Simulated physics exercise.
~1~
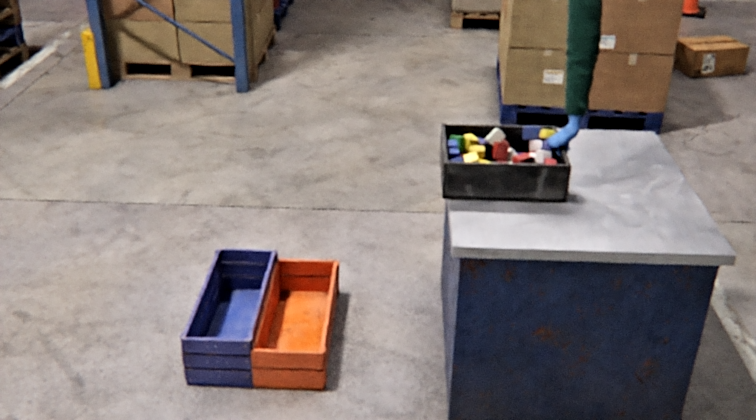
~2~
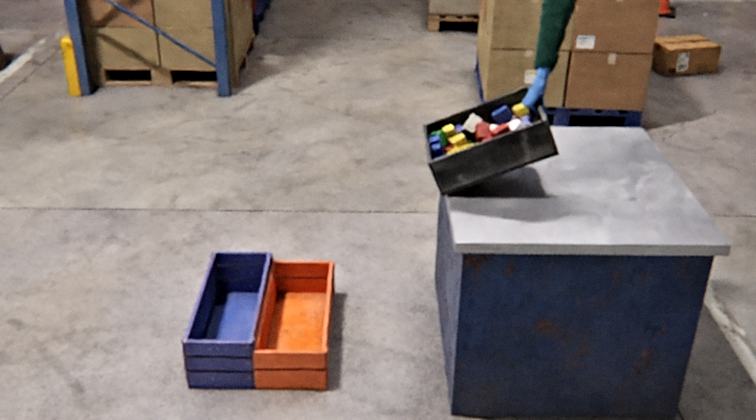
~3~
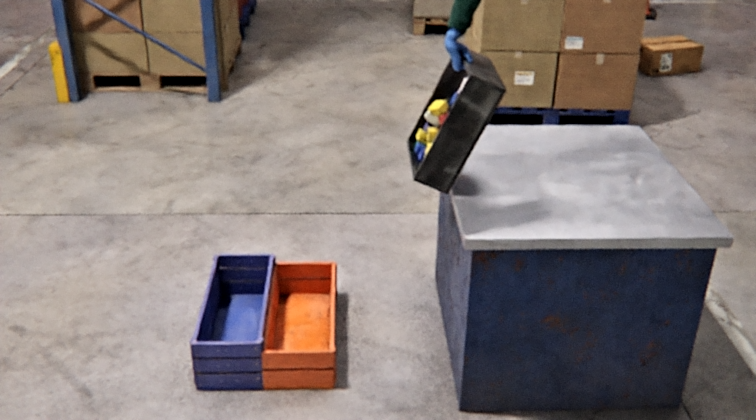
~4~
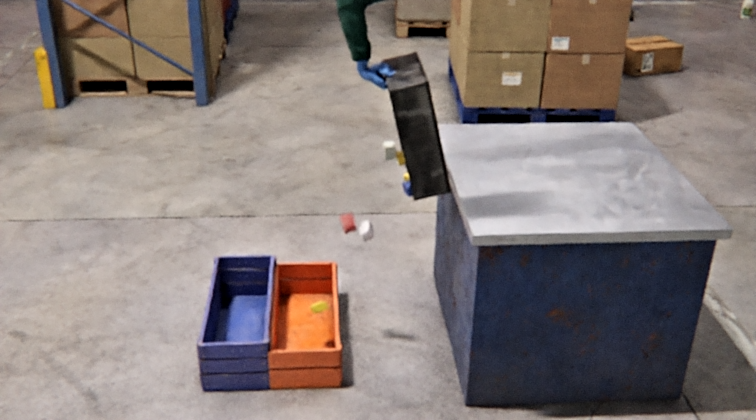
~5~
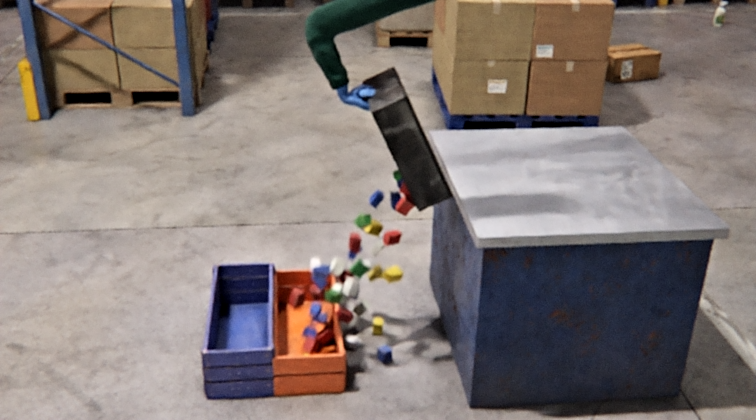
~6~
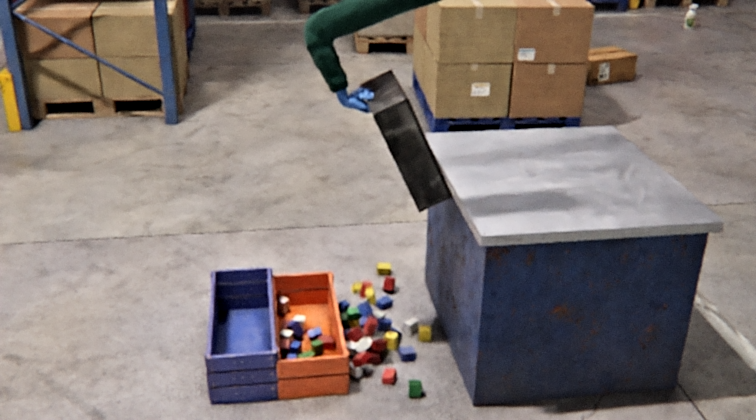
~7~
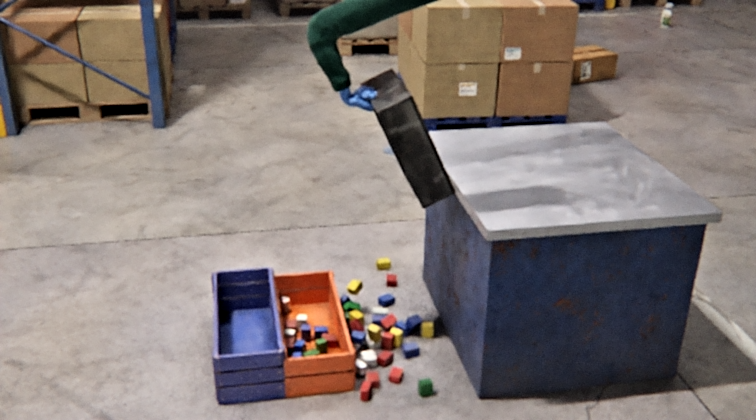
A black tote full of colorful toy bricks was tipped over the bench's left edge by a gloved hand, spilling them downward; some landed in the orange bin, but most scattered on the floor between it and the bench, leaving the blue trough empty.
